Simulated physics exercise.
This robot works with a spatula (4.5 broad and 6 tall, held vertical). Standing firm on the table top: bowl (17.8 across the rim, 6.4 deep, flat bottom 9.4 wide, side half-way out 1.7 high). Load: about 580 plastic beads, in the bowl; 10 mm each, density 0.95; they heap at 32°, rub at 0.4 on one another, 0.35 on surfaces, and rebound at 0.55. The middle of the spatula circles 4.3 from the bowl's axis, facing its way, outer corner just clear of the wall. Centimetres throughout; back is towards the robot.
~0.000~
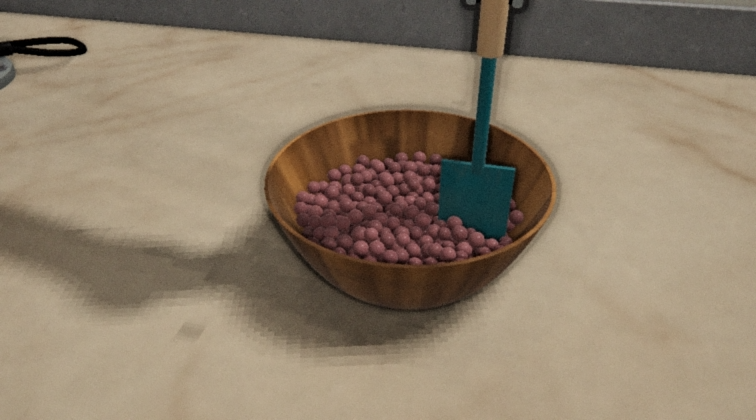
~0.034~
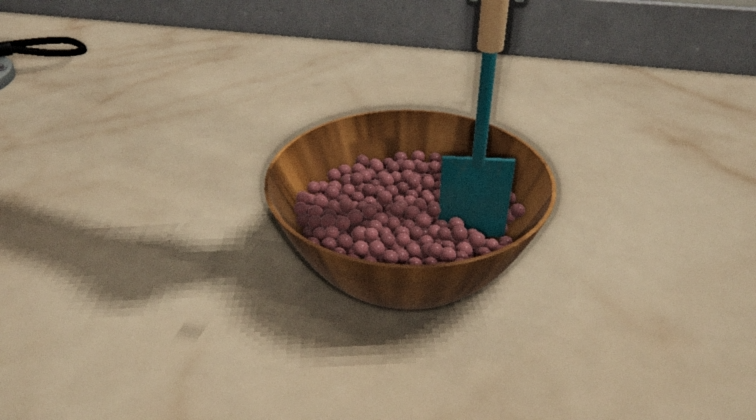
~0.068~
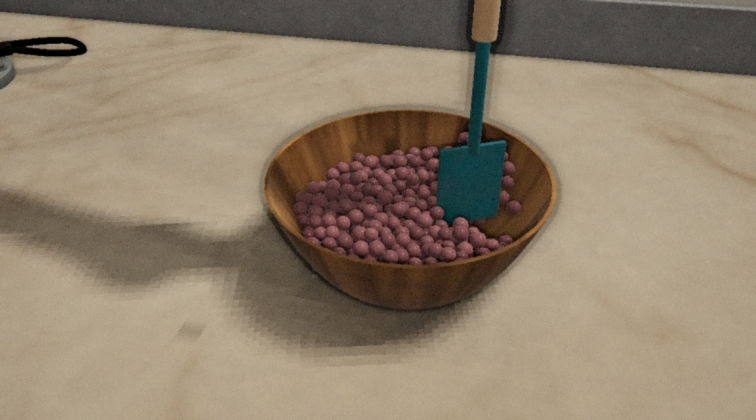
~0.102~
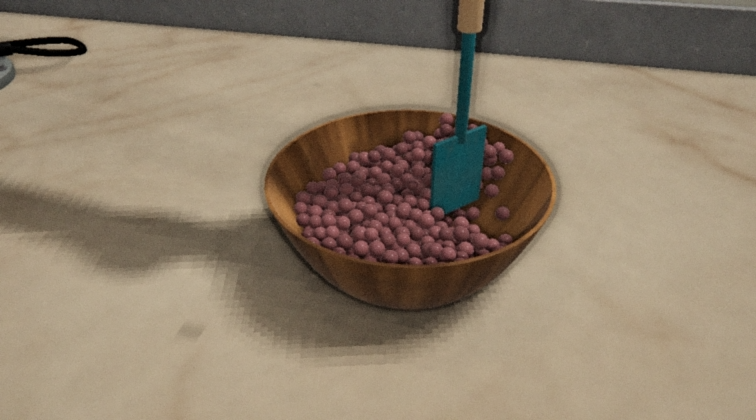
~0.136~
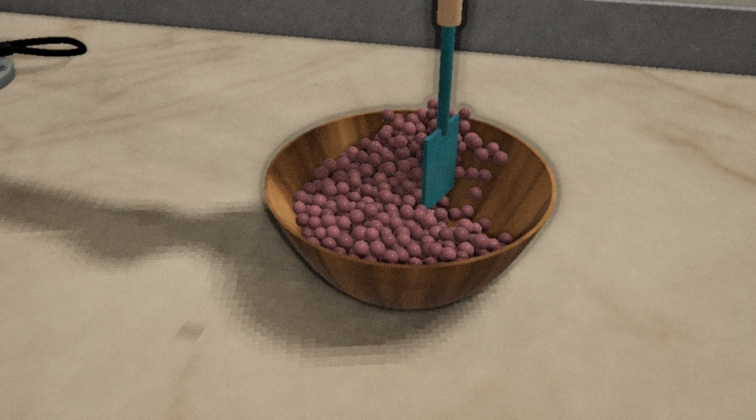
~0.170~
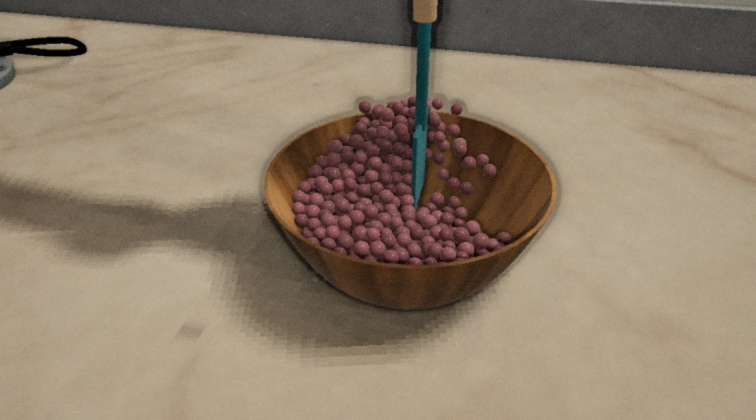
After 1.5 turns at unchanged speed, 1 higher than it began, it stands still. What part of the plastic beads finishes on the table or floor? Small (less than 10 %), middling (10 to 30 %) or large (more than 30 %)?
A middling share, 10 to 30 %, ends on the table or floor.
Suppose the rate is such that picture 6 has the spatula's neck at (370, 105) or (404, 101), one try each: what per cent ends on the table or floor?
About 40 and 30 per cent.
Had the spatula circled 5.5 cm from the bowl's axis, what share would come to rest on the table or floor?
In that case some 5 per cent.
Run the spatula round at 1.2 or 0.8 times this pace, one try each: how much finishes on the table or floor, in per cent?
Some 30 and 15 per cent.
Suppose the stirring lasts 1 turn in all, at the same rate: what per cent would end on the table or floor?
It would be near 15 per cent.
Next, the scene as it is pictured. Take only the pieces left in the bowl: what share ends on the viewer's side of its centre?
Roughly 60 per cent.
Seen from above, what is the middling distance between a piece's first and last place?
About 8 cm.
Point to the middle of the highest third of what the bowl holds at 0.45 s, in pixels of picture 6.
Near (415, 243).
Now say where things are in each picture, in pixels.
Spatula neck at (480, 143), 0° round; upper third of the load around (402, 210), from x 300 to 515, top at y 160; 583 in the bowl, in the first picture.
Spatula neck at (481, 137), 9° round; upper third of the load around (405, 205), from x 300 to 520, top at y 155, in the second picture.
Spatula neck at (476, 125), 29° round; upper third of the load around (410, 194), from x 300 to 515, top at y 140, in the third picture.
Spatula neck at (462, 114), 50° round; upper third of the load around (408, 181), from x 300 to 505, top at y 120, in the fourth picture.
Spatula neck at (444, 106), 71° round; upper third of the load around (397, 170), from x 300 to 505, top at y 105, in the fifth picture.
Spatula neck at (422, 102), 92° round; upper third of the load around (380, 164), from x 300 to 505, top at y 100; 582 in the bowl, 1 in flight or on the tool, in the sixth picture.
After 0.45 s, 266° round, highest piece 9 above the table; 523 in the bowl, 35 on the table or floor, 25 in flight or on the tool.
After 0.74 s, 81° round, highest piece 8 above the table; 477 in the bowl, 98 on the table or floor, 8 in flight or on the tool.
After 1.08 s, 180° round, highest piece 7 above the table; 462 in the bowl, 120 on the table or floor, 1 in flight or on the tool.
After 1.78 s, 180° round, highest piece 6 above the table; 462 in the bowl, 121 on the table or floor.
At rest, 462 in the bowl, 121 on the table or floor. That is 21 % on the table or floor.
